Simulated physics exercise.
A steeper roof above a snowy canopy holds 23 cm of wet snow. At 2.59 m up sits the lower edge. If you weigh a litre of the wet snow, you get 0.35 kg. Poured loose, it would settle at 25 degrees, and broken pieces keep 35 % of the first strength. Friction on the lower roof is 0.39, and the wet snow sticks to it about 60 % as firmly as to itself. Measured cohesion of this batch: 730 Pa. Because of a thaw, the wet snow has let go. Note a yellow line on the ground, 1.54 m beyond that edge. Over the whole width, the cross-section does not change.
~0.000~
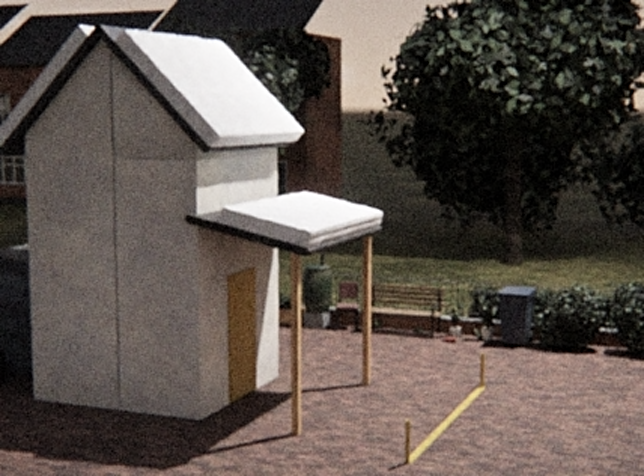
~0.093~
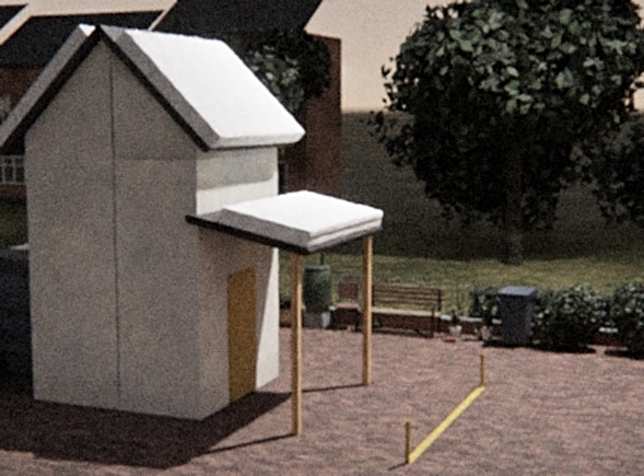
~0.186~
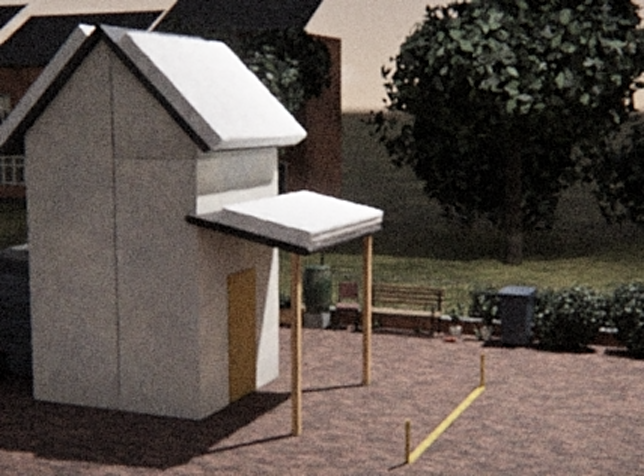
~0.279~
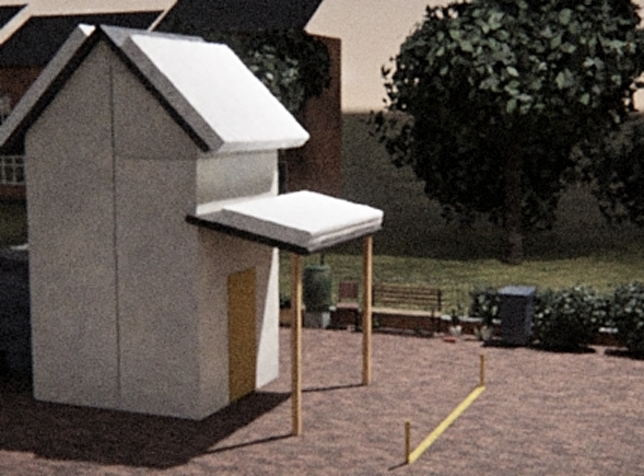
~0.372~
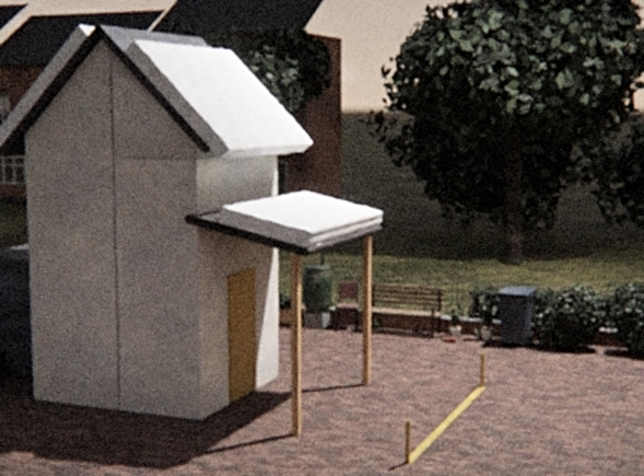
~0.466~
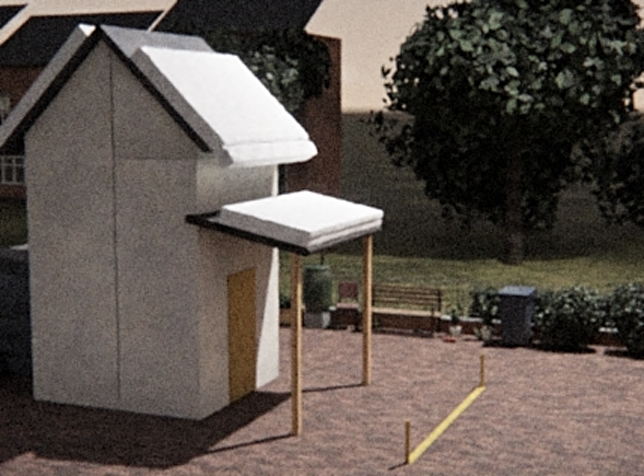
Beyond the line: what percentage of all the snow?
I would say close to 4 percent.
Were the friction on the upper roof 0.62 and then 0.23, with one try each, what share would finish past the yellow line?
Roughly 1 per cent first, roughly 14 per cent second.
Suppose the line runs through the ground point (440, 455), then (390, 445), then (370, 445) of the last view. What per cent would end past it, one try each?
One by one: 2 in a hundred, 14 in a hundred, 20 in a hundred.
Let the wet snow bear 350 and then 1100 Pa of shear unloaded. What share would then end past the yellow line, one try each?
Respectively 25 % and 1 %.
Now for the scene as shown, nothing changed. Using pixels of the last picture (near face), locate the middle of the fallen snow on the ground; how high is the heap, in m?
It sits close to (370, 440), some 0.3 m high.
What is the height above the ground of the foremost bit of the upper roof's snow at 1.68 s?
Height: Approx. 2.0 m.
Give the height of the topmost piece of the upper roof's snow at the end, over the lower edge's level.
0.7 m, give or take.
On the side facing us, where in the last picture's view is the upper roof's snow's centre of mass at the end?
Approximately at pixel (321, 326).
After 1.02 s, none is below the lower edge and 0 % is past the line.
After 1.68 s, 7 % is below the lower edge and 0 % is past the line.
After 2.34 s, 36 % is below the lower edge and 4 % is past the line.
After 3.00 s, 36 % is below the lower edge and 4 % is past the line.
After 6.00 s, at the end, 40 % is below the lower edge and 4 % is past the line.
